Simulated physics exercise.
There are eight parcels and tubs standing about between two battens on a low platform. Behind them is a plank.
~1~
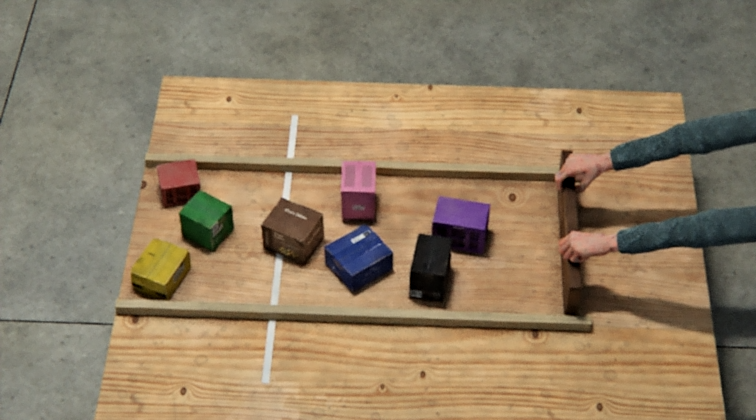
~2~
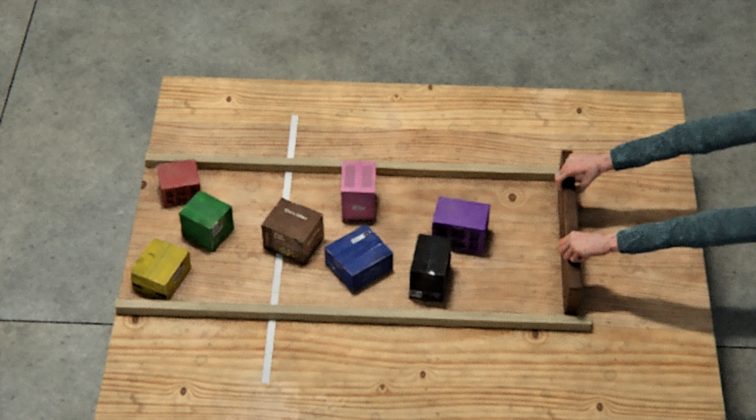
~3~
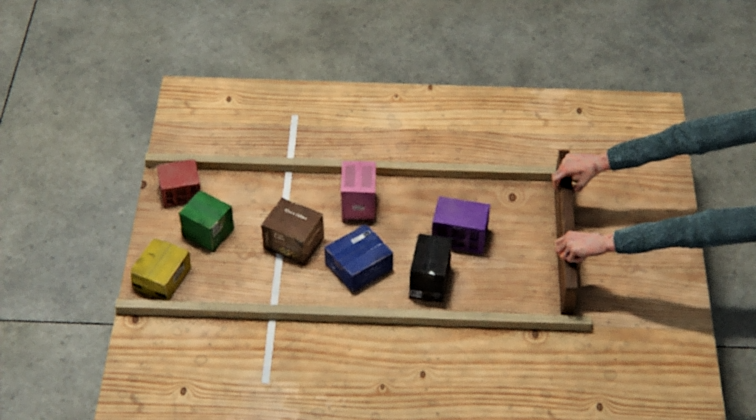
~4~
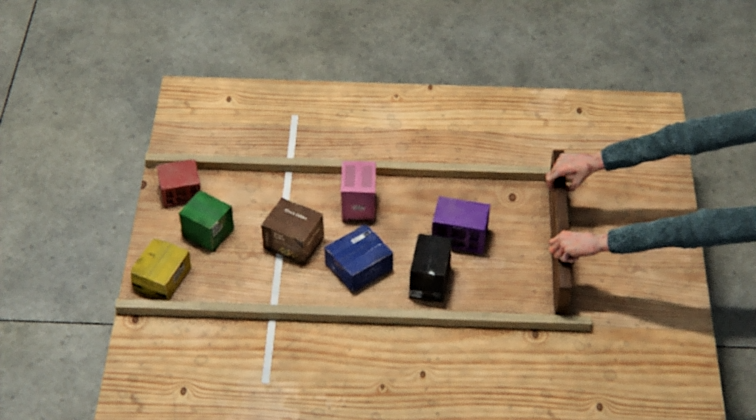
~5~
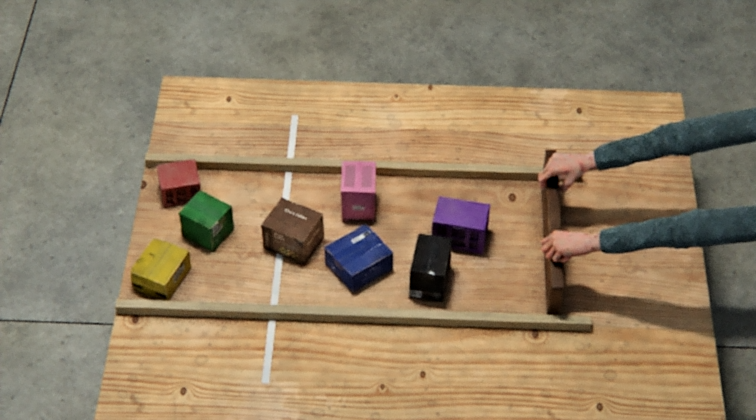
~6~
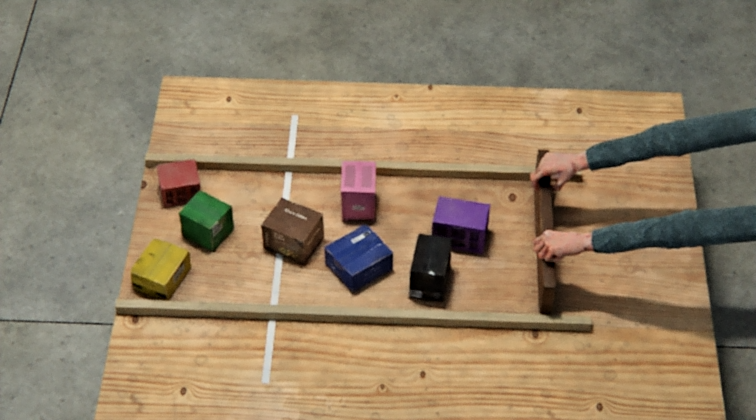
On a pale wooden platform over a grey concrete floor, seen from a fixed position high above, two battens run across from left to right. Between them stand eight box-like items, red, green and yellow at the left, brown near a white tape line, pink, blue, black and purple farther right. Two blue-sleeved arms slide a dark plank slowly leftward a short way, while the items stay still.
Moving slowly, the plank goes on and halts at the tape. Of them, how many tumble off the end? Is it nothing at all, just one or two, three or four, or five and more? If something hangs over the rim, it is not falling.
The count that fall off is none at all.
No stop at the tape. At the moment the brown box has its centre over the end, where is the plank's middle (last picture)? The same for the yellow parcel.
The middle sits near (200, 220) for the first and near (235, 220) for the other.
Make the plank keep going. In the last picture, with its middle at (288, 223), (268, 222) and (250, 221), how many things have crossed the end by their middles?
First 0, next 0, last 0.
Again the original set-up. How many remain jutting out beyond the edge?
It's 0.
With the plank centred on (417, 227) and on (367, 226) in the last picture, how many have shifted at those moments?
That makes 3 at the first spot and 5 at the second.
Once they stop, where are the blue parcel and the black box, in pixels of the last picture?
In the last picture the blue parcel sits around (210, 266) and the black box around (260, 263).
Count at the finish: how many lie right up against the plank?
Tally at the end: 3.
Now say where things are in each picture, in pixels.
In the first picture, yellow parcel (161, 269); red crate (179, 183); green parcel (207, 221); plank (569, 233); tape (281, 239).
In the second picture, red crate (179, 183); purple crate (461, 225).
In the third picture, green parcel (207, 221); black box (431, 268).
In the fourth picture, yellow parcel (161, 269); blue parcel (359, 258).
In the fifth picture, red crate (179, 183); brown box (293, 231).
In the sixth picture, yellow parcel (161, 269); red crate (179, 183); green parcel (207, 221); plank (544, 232); tape (281, 239).
Soon after, none off yet; yellow parcel at rest near (161, 269); red crate at rest near (179, 183); green parcel at rest near (207, 221).
In the end, the number that fall off is zero.
